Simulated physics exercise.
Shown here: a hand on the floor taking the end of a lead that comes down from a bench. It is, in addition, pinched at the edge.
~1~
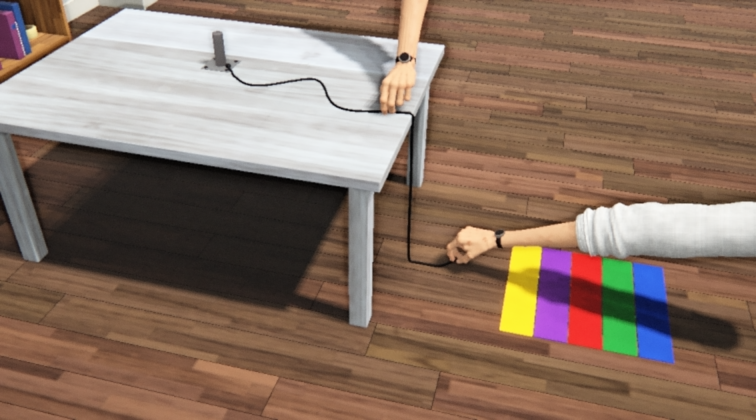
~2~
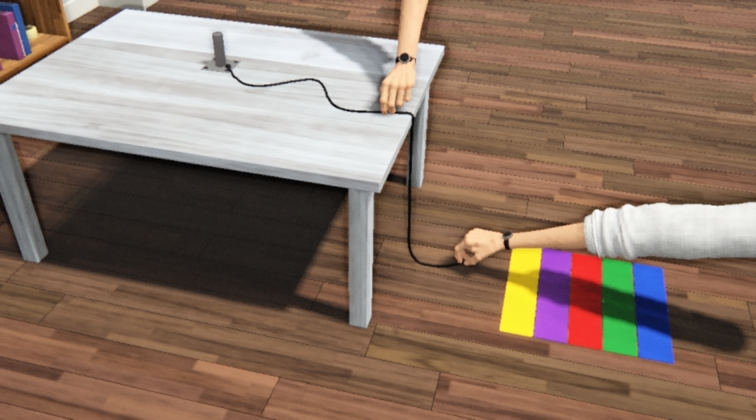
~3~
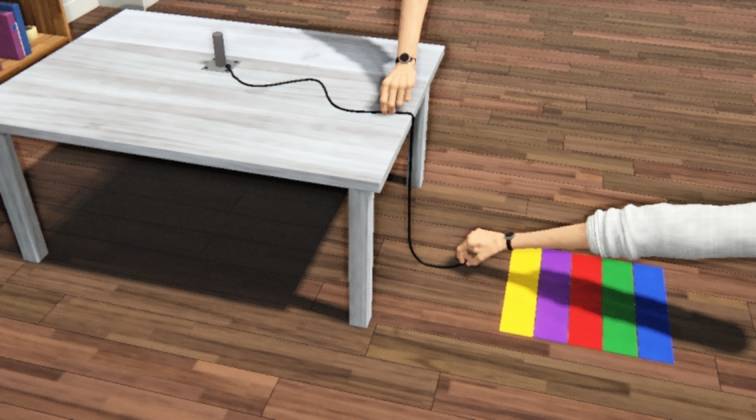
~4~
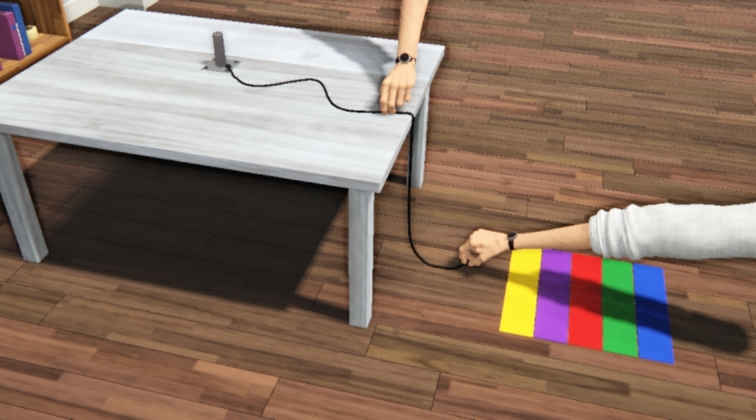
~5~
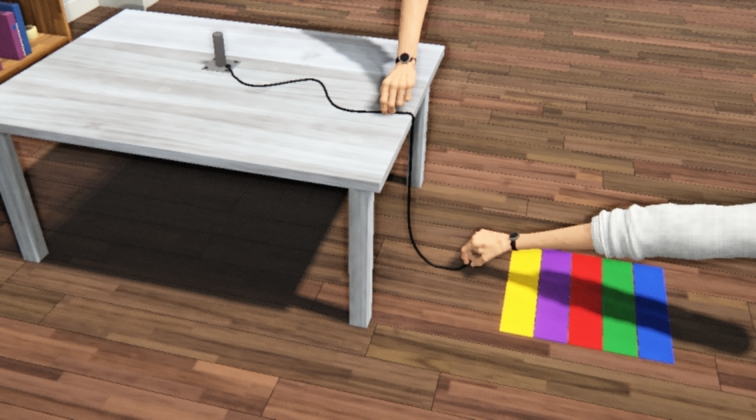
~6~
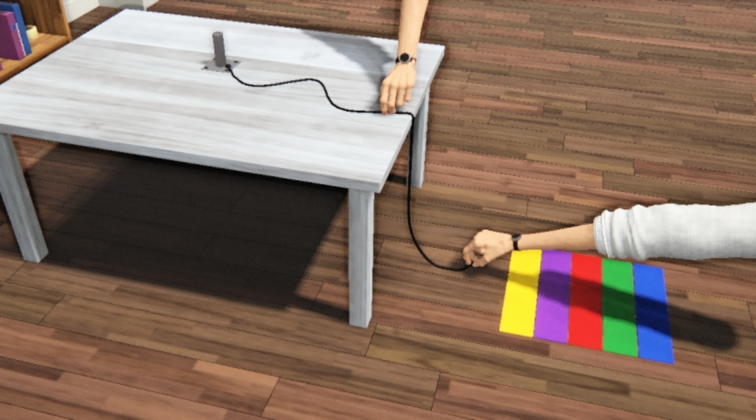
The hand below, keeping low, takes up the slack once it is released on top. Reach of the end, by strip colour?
Green.
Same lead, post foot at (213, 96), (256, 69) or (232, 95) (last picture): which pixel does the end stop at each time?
Roughly (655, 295), (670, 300) and (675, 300).
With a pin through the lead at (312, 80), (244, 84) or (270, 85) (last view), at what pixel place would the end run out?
The three spots are (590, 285), (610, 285) and (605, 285), in that order.
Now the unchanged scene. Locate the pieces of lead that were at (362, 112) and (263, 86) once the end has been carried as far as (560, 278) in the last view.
First at (416, 113), next at (288, 77).
Soon after, end near (560, 278); over purple.
Then, end near (601, 285); over red.
At full stretch, end near (624, 290); over green. It gets as far as the green strip.
